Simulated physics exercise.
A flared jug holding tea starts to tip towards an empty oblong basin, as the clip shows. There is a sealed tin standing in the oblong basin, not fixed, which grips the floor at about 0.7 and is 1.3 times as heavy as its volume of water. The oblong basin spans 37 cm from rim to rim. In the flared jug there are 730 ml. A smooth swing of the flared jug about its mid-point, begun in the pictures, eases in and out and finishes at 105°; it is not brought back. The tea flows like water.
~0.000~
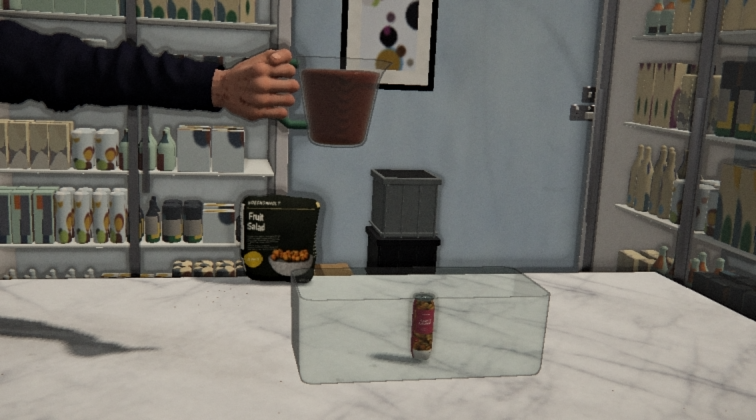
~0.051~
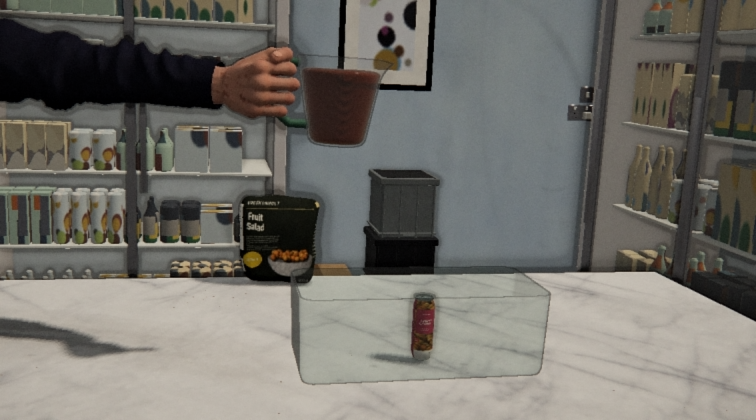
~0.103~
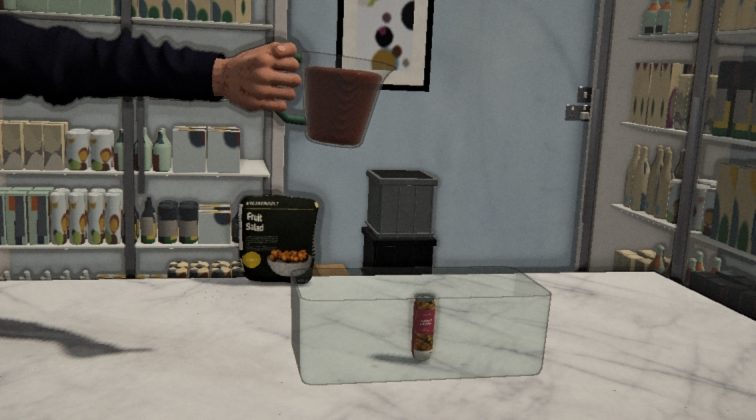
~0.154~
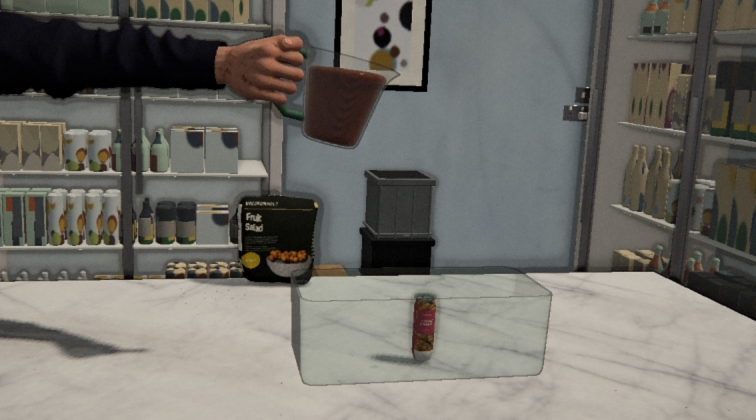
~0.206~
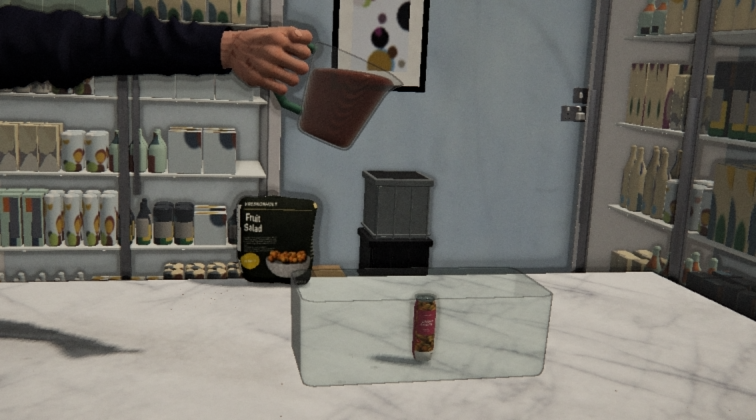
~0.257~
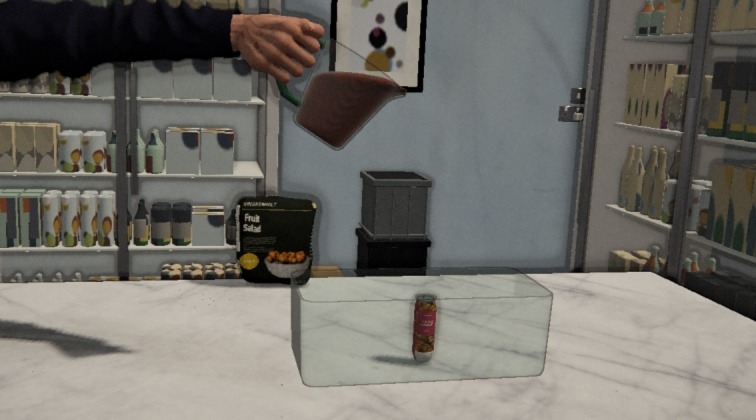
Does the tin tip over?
No, it stays on its base.
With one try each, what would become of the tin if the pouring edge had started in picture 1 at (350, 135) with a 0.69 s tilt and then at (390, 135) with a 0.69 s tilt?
Trial 1 - tin tips; trial 2 - tin tips.
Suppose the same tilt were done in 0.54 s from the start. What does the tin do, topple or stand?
The tin remains upright.
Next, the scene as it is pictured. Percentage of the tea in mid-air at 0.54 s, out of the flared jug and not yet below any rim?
I'd put it at about 44 percent.
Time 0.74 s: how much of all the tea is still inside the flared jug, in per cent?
What remains is about 7 percent of it all.
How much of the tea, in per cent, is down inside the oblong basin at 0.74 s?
Looks like about 64 % of the whole amount.
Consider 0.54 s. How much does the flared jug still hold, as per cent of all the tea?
I reckon about 46 in a hundred is still held.
After 0.54 s the tilt is 93° and 47 per cent is still to pour; the tin stands where it began.
After 0.74 s the tilt is 105° and 7 per cent is still to pour; the tin stands where it began.
After 0.96 s the tilt is 105° and 0 per cent is still to pour; the tin stands where it began.
After 1.19 s the tilt is 105° and 0 per cent is still to pour; the tin stands where it began.
In the end the tin stands where it began.
